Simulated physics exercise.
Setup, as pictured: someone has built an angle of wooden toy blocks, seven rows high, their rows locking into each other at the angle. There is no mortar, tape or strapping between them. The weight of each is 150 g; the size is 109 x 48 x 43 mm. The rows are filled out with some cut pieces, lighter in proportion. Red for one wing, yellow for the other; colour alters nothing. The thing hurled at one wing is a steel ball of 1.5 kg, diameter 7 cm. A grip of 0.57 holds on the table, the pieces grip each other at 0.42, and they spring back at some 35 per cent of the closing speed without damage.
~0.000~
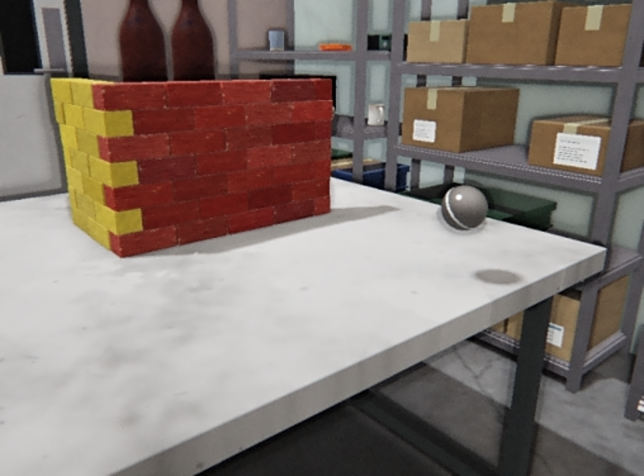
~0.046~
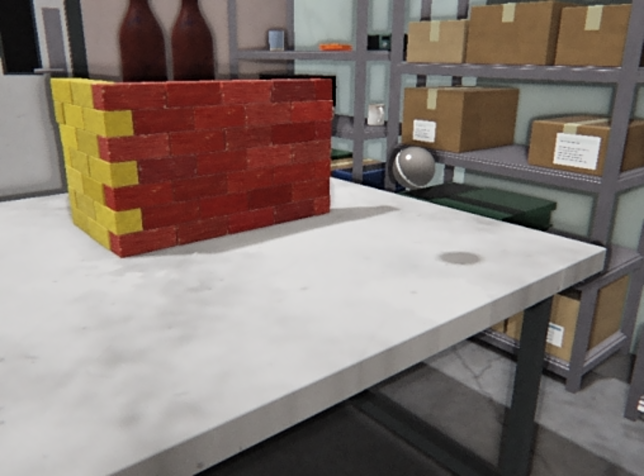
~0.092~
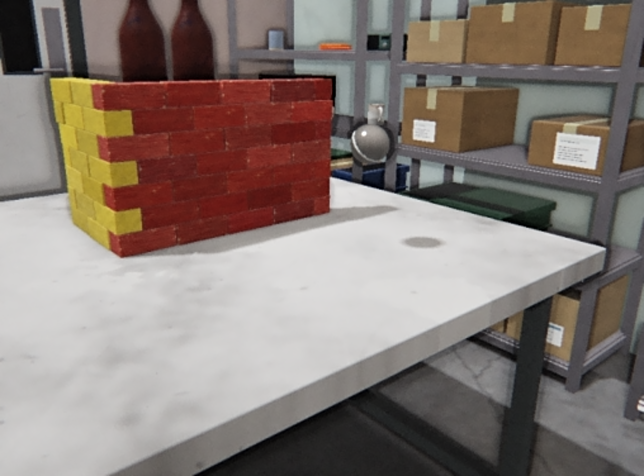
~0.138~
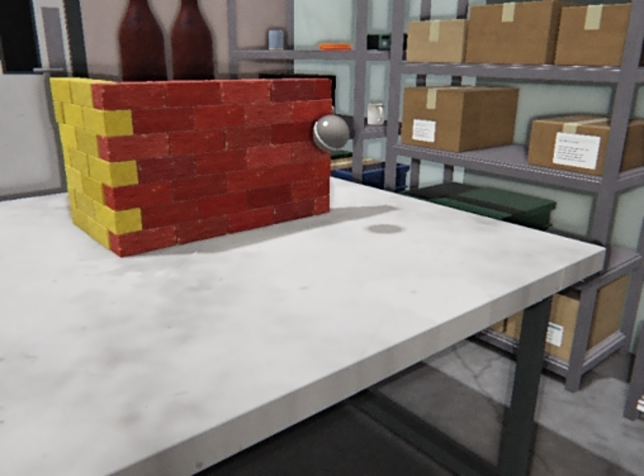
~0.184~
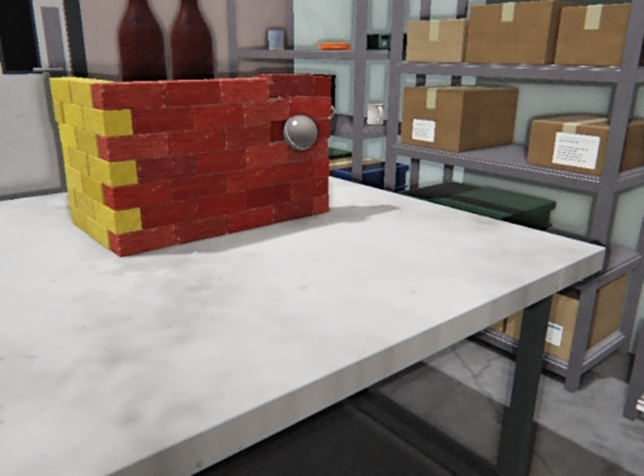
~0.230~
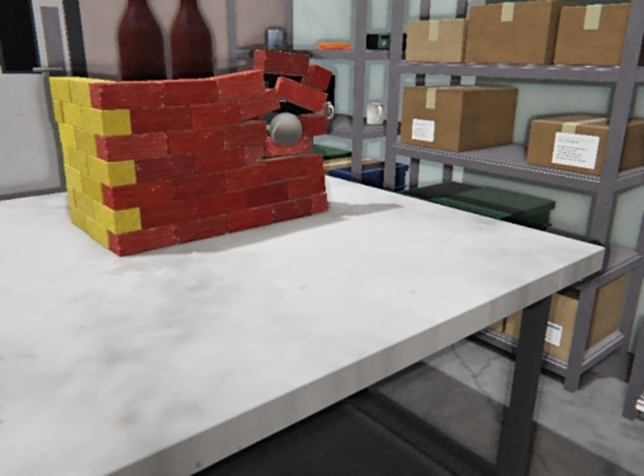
On a pale tabletop in a storeroom, a grey ball flies leftward over the surface toward the red side of a red and yellow block wall, two dark bottles behind it. It strikes near the right end, and the upper blocks there break apart and tilt, while the yellow side stays still.
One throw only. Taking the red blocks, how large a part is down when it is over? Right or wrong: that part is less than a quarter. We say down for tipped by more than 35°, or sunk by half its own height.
Wrong, it is more than a quarter.
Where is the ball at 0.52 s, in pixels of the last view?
I'd put it somewhere around (229, 175).
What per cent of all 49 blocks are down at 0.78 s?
30 per cent.
After 0.32 s, ball still moving; 6 of the 32 red blocks down (6 of 49 in all colours); top red block shifted 9 mm.
After 0.52 s, ball still moving; 11 of the 32 red blocks down (11 of 49 in all colours); top red block leaning 29°.
After 0.78 s, ball still moving; 15 of the 32 red blocks down (15 of 49 in all colours); top red block on its side.
By the end (1.7 s), ball rolling away; 15 of the 32 red blocks down (15 of 49 in all colours); top red block on its side; top yellow block unmoved. That is 47 per cent. As the last picture would show them, middles, top red block near (127, 219), top yellow block near (93, 93).
